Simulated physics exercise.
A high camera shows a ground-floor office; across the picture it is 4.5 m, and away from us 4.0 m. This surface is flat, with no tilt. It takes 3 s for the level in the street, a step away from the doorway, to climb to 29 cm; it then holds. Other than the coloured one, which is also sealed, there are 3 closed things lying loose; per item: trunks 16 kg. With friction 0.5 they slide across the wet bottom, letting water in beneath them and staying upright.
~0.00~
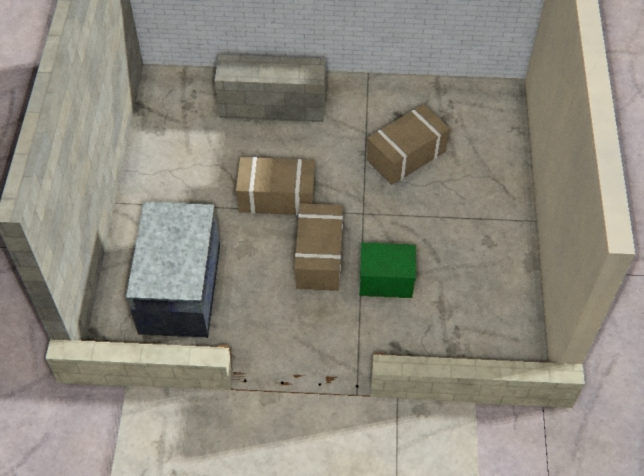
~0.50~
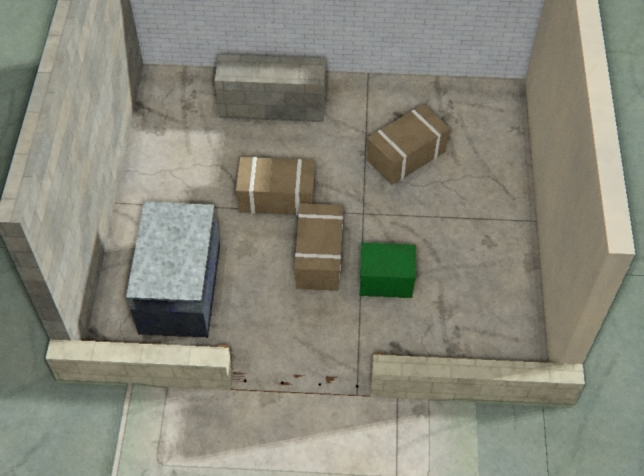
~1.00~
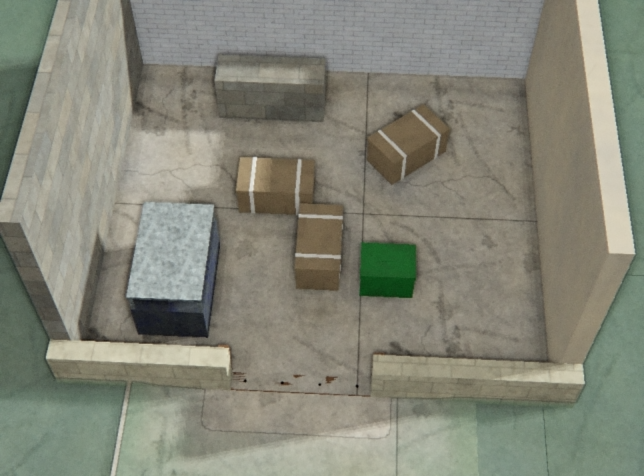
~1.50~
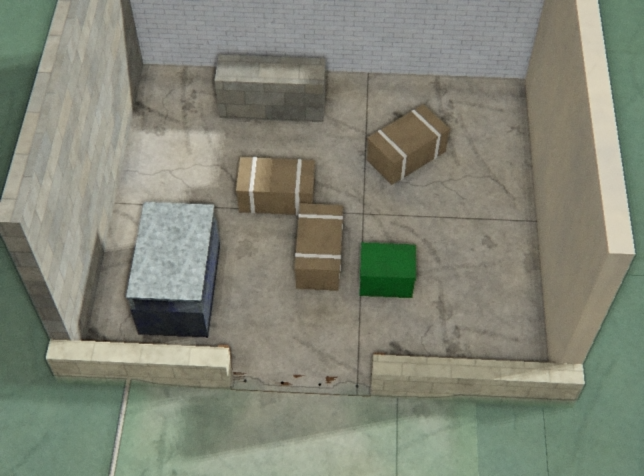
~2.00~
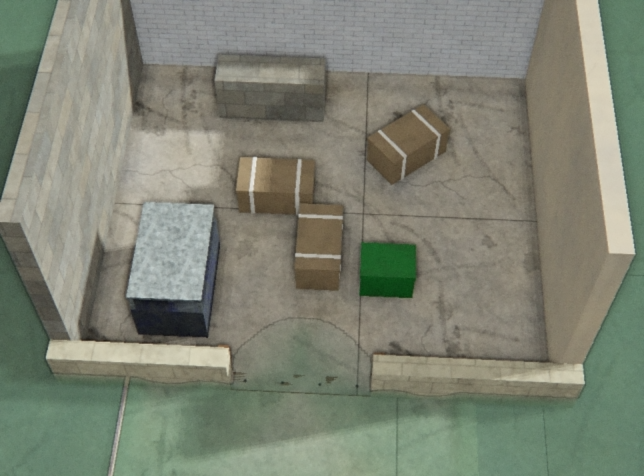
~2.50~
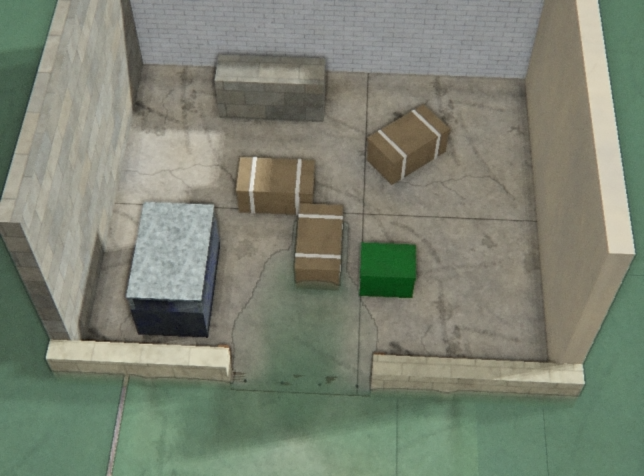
A roofless room with pale walls and a cracked grey concrete floor is seen from high above, its doorway in the low front wall. A dark blue block with a mottled light top stands at left, a grey block sits by the back wall, and three brown boxes with white bands lie around a green chest. Greenish water covers the ground outside, then spreads through the doorway across the floor, while the objects and camera stay still.
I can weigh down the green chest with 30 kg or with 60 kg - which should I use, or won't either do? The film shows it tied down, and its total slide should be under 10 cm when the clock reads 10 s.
Go with the heavier one.
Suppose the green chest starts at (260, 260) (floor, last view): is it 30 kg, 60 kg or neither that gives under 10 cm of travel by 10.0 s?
The answer: No weight will do.
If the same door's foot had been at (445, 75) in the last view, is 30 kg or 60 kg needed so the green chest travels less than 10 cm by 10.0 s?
In that setup just the second mass works.
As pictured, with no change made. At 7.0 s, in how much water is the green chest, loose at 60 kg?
About 8 cm.
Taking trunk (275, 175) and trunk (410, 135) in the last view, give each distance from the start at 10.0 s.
They've ended up 250 cm and 80 cm away, in that order.
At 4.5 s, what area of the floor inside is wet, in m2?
Close to 11.5 m2, I'd say.
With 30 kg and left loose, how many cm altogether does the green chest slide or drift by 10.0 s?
Total path: Roughly 80 cm.
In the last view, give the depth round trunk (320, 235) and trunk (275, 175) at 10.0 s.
Close to 14 and 16 centimetres.
After 3.5 s the green chest would be 4 cm from its start with 30 kg and 0 cm from its start with 60 kg; 8 cm of water round it then.
After 4.5 s the green chest would be 57 cm from its start with 30 kg and 0 cm from its start with 60 kg; 8 cm of water round it then.
After 7.0 s the green chest would be 69 cm from its start with 30 kg and 0 cm from its start with 60 kg; 8 cm of water round it then.
After 10.0 s the green chest would be 70 cm from its start with 30 kg and 1 cm from its start with 60 kg; 17 cm of water round it then.
